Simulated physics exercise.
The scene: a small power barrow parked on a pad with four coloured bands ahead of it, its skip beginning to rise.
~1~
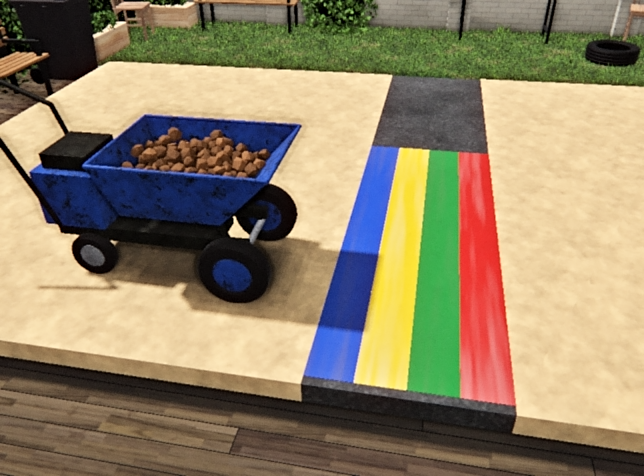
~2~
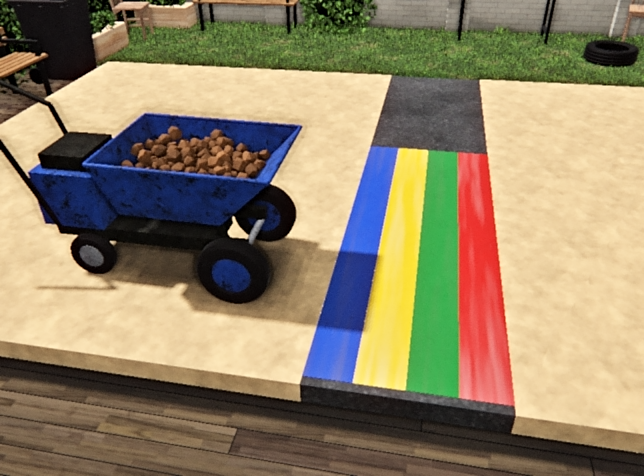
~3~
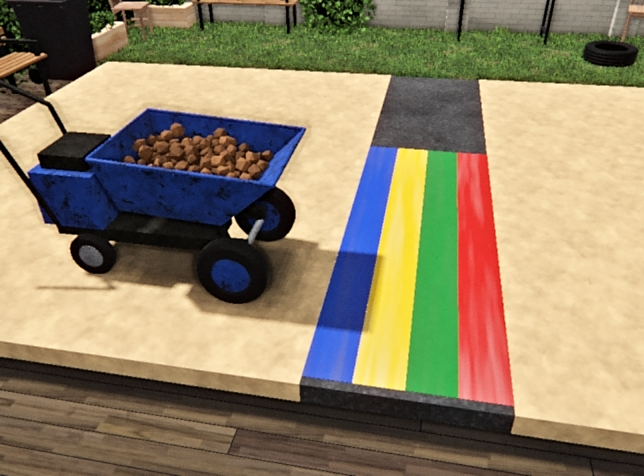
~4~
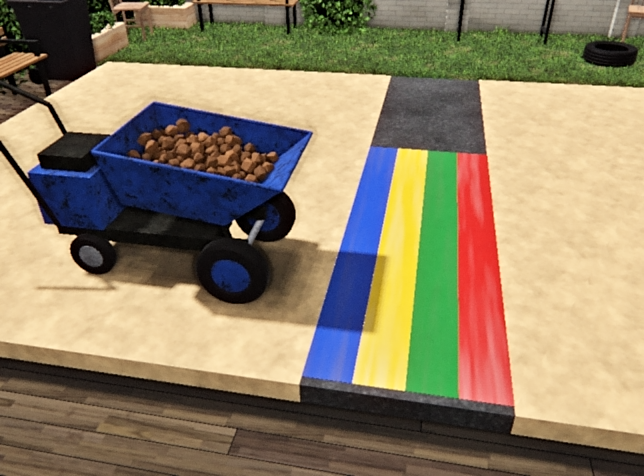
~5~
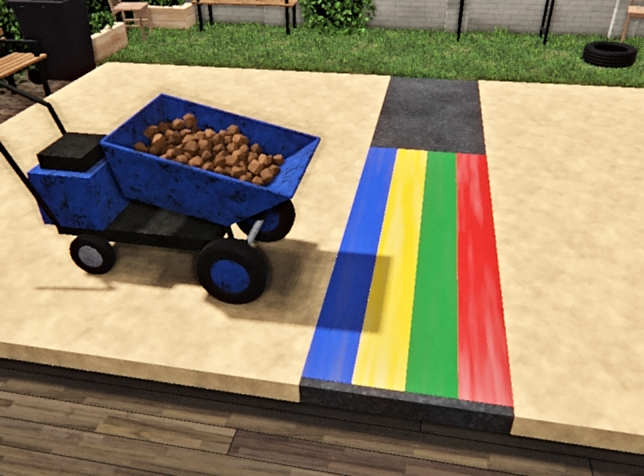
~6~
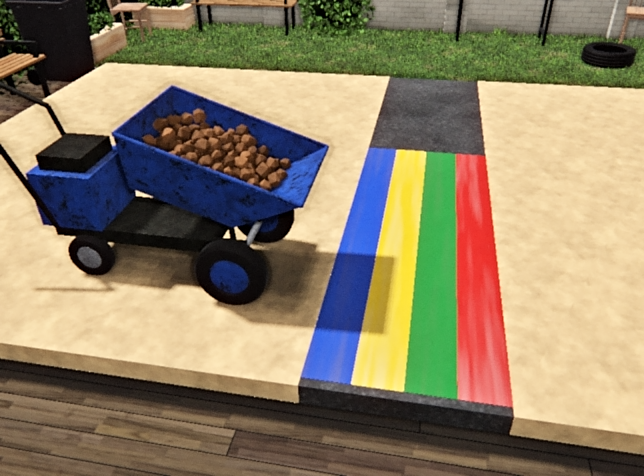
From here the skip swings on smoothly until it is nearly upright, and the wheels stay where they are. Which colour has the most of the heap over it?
Most covered: The yellow band.
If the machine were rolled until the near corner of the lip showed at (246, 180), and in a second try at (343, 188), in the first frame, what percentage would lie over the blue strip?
The first gives 30 %, the second 0 %.
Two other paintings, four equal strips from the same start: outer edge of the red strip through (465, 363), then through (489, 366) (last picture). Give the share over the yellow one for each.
Near 30 % and 30 %.
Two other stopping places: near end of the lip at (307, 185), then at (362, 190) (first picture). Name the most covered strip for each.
At the first place that green strip, at the second red.
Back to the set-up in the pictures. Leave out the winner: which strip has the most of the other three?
It is green.
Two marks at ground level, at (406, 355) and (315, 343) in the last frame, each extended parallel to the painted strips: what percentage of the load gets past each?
About 30 and 80 per cent.
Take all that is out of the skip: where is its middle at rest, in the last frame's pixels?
Close to (400, 279).
Just after the last frame, skip tipped steeply; every one in the skip.
A moment on, skip tipped right over; roughly two thirds in the skip; about a tenth over the blue strip; roughly a quarter over the yellow strip; just a few over the green strip.
Further on, skip tipped right over; roughly a quarter in the skip; about a tenth over the blue strip; roughly a third over the yellow strip; roughly a quarter over the green strip; about a tenth over the red strip; just a few off the paint.
When it is over, skip tipped right over; roughly a quarter in the skip; about a tenth over the blue strip; roughly a third over the yellow strip; roughly a quarter over the green strip; about a tenth over the red strip; just a few off the paint.
